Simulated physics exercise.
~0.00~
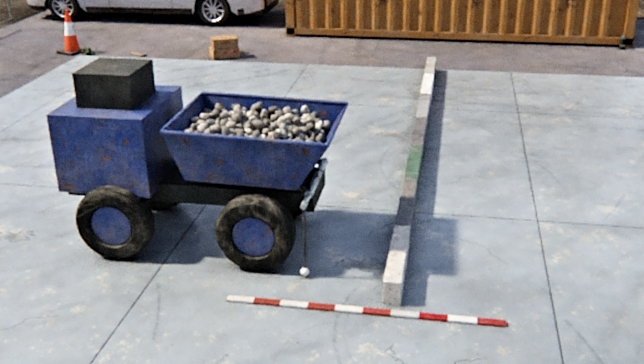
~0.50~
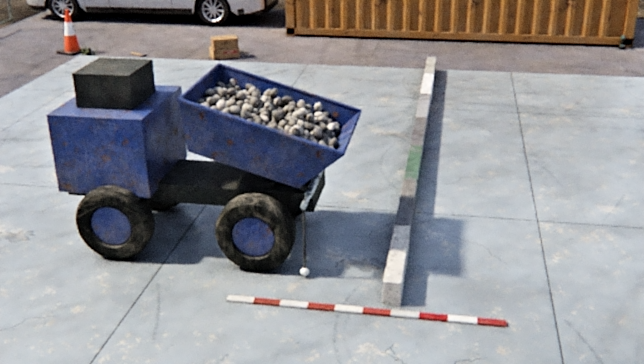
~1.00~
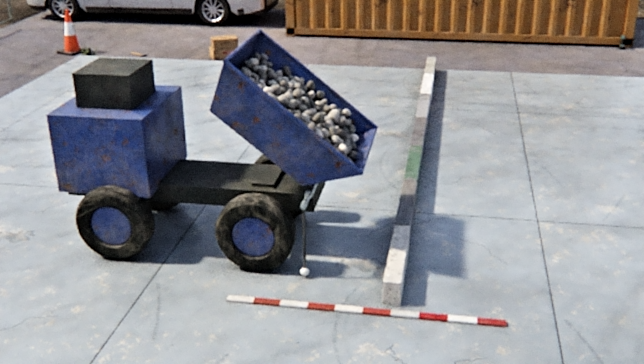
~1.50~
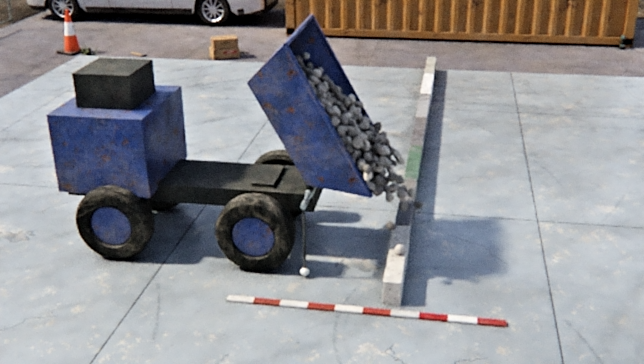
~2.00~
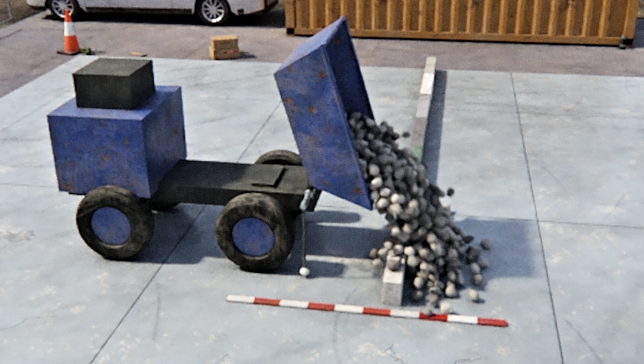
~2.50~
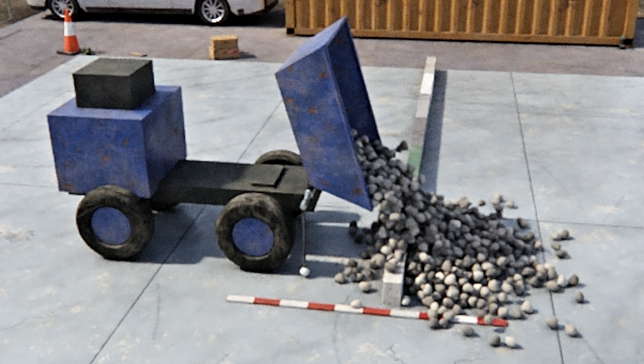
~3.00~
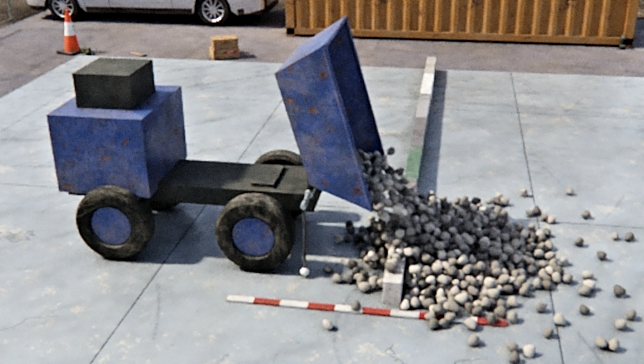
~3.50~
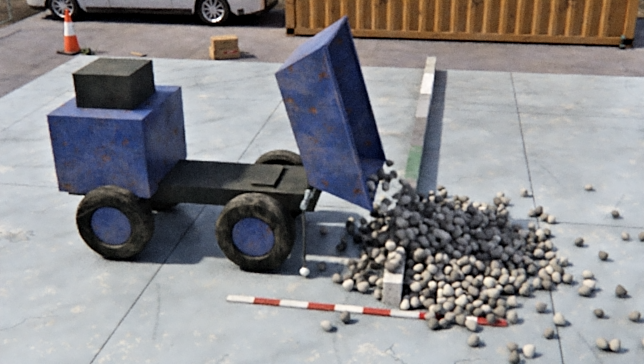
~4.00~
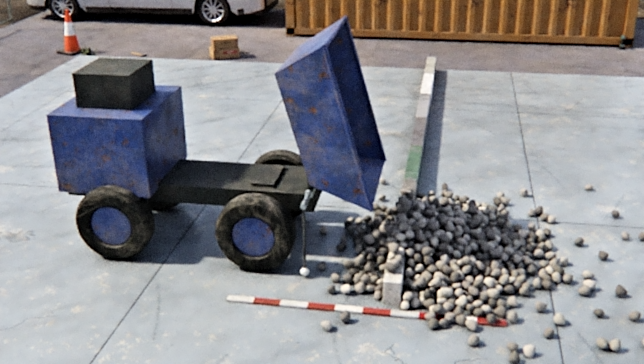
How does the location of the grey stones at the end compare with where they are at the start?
At the start the stones sit inside the blue skip of the dumper. By the end they lie on the ground to the right of the dumper, heaped across the kerb with most of them on its far side.
